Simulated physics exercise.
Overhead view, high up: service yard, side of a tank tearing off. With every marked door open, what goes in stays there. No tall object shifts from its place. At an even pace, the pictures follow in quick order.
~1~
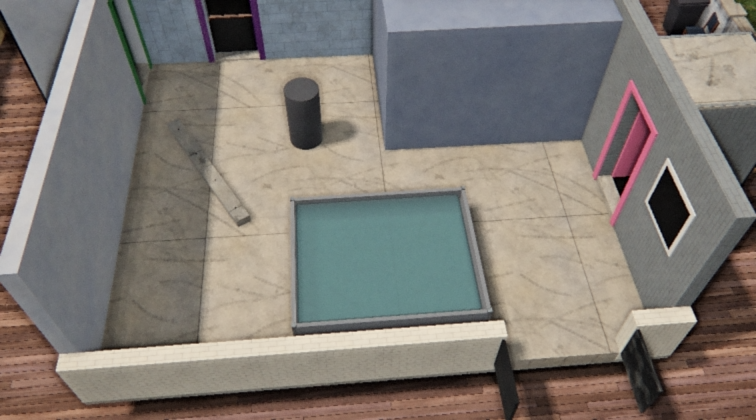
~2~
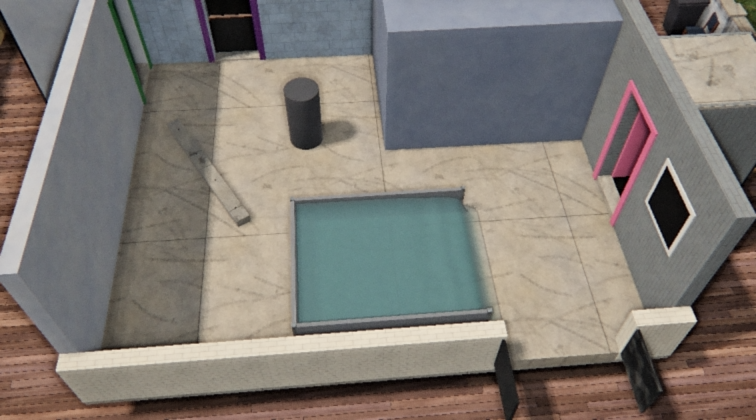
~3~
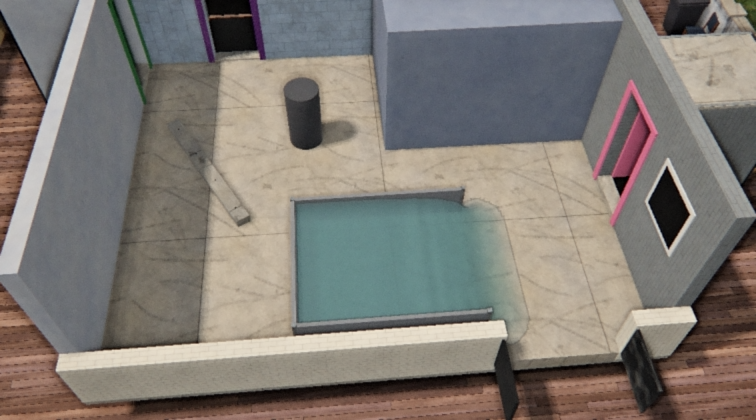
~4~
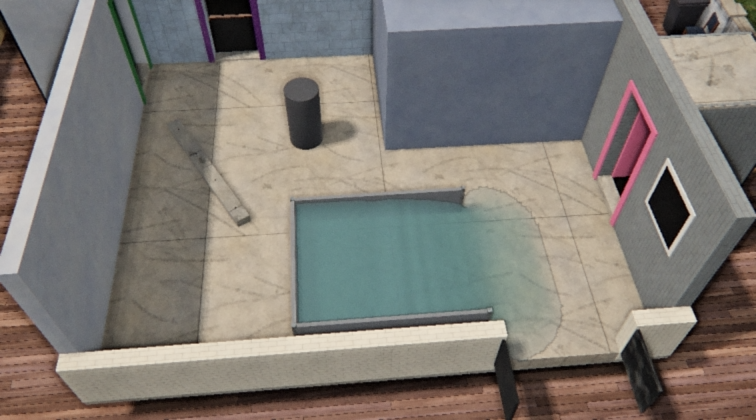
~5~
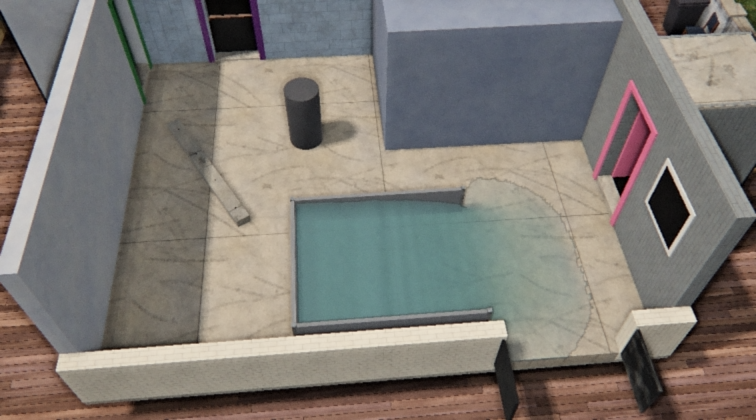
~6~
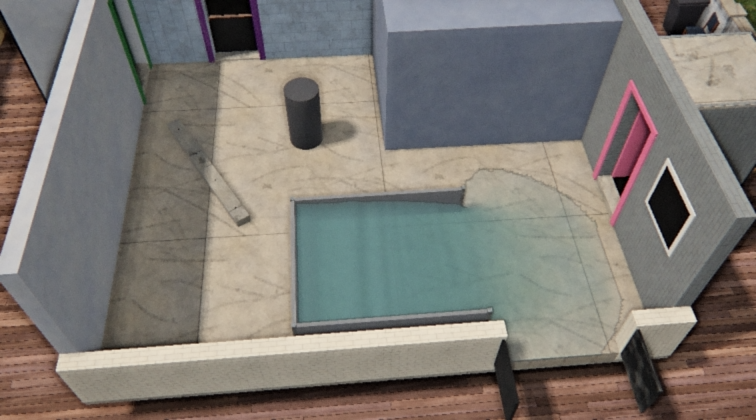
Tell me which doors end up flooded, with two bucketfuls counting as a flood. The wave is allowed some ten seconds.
Here is how it goes: The purple door escapes flooding; the green door escapes flooding; the pink door ends up flooded.
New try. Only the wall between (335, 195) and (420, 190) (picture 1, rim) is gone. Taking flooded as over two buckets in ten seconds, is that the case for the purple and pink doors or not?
Checking the doors, purple surpasses the cutoff; pink, on the other hand, comes in lower.
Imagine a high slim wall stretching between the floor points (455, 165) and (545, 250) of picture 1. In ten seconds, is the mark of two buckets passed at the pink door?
Checked one by one, pink door remains beneath the mark.
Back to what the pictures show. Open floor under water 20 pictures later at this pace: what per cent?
I'd guess some 25 per cent.
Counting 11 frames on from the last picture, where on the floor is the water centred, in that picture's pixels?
It is near (472, 265).
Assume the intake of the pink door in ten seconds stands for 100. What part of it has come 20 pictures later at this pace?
It comes to around 60 percent of the ten-second total.
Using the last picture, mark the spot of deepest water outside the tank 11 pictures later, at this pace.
It should be roughly at (624, 283).
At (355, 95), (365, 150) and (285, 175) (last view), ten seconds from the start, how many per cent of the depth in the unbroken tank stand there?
Readings in order: Around 2, 4 and 12 %.
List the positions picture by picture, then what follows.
The first picture shows the water tank at (385, 255) is whole and still.
In the second picture, the front is at a hidden place, out from the gap at (470, 260).
In the third picture, water pours out at (470, 261) and has run to a hidden place.
In the fourth picture, water pours out at (470, 262) and has run to a hidden place.
In the fifth picture, water pours out at (470, 262) and has run to a hidden place.
In the sixth picture, water pours out at (470, 262) and has run to a hidden place.
A moment on, water covers 25 % of the floor; the purple door not reached, the green door not reached, the pink door under two buckets in.
Next, water covers 25 % of the floor; the purple door not reached, the green door not reached, the pink door over two buckets in.
Then, water covers 25 % of the floor; the purple door not reached, the green door not reached, the pink door far over two buckets in.
Later, water covers 45 % of the floor; the purple door not reached, the green door not reached, the pink door far over two buckets in.
In the end, water covers 65 % of the floor; the purple door under two buckets in, the green door wet at the sill, nothing in, the pink door far over two buckets in.
